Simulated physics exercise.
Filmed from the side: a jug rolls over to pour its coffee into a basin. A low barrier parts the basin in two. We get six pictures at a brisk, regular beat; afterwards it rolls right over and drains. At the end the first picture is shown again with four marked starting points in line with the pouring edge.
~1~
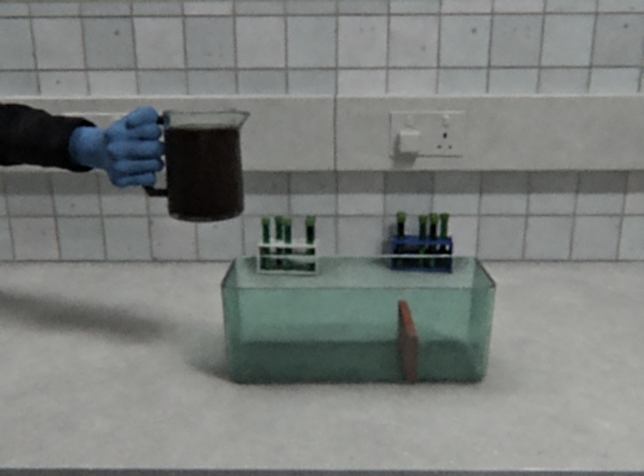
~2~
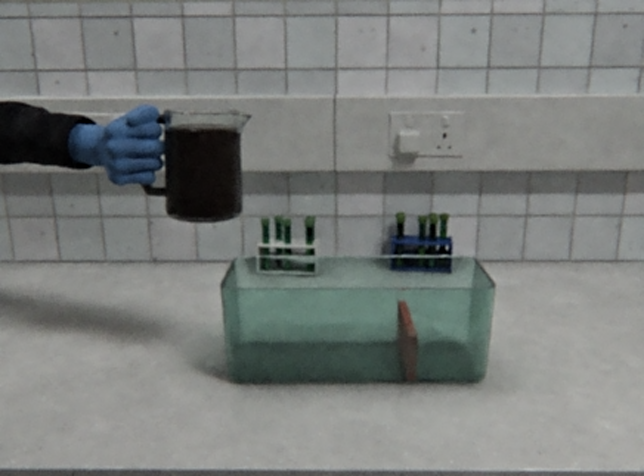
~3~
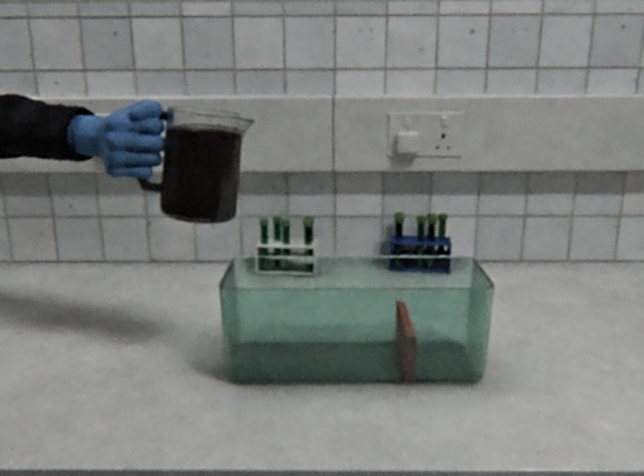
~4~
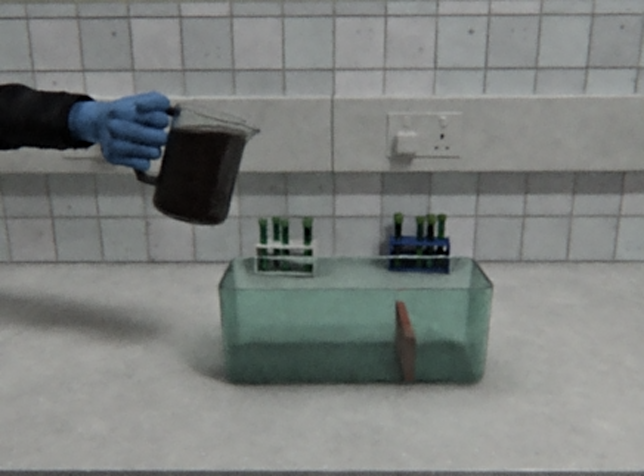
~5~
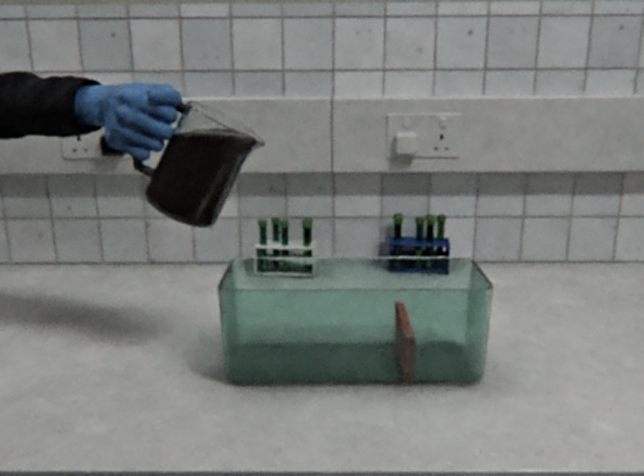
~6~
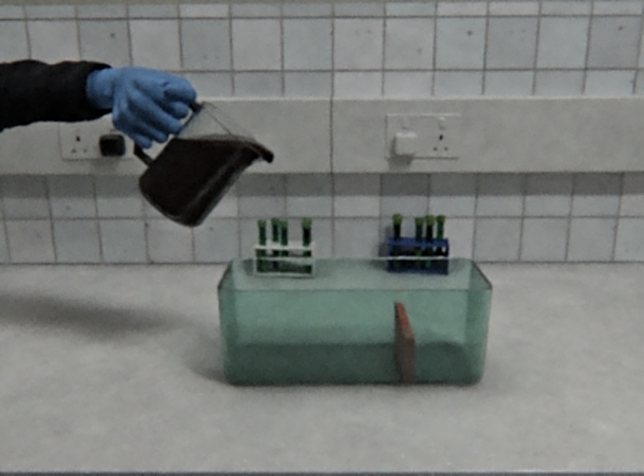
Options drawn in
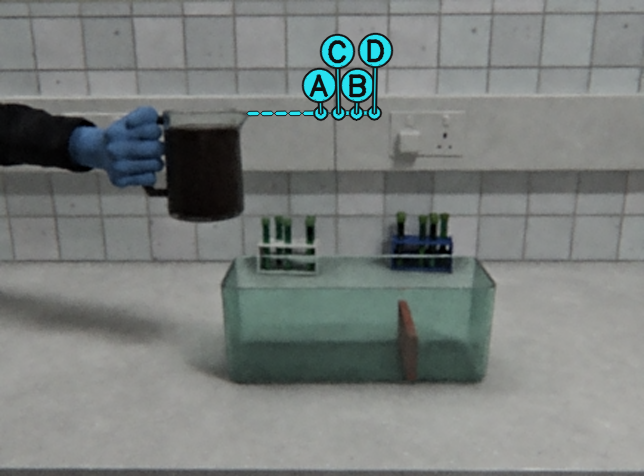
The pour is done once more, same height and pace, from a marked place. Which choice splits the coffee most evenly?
Go for C.
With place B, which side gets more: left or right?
More ends on the right.
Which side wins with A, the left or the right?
The left one.
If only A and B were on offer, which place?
B it is.
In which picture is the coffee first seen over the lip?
Picture 6.
On the marked copy, A at (320, 113); B at (356, 113); C at (338, 113); D at (374, 112).
Choosing A, about 91 % ends left of the wall and 5 % right of it; 4 % is lost outside.
Choosing B, about 16 % ends left of the wall and 82 % right of it.
Choosing C, about 52 % ends left of the wall and 46 % right of it.
Choosing D, about 21 % ends left of the wall and 76 % right of it; 3 % is lost outside.
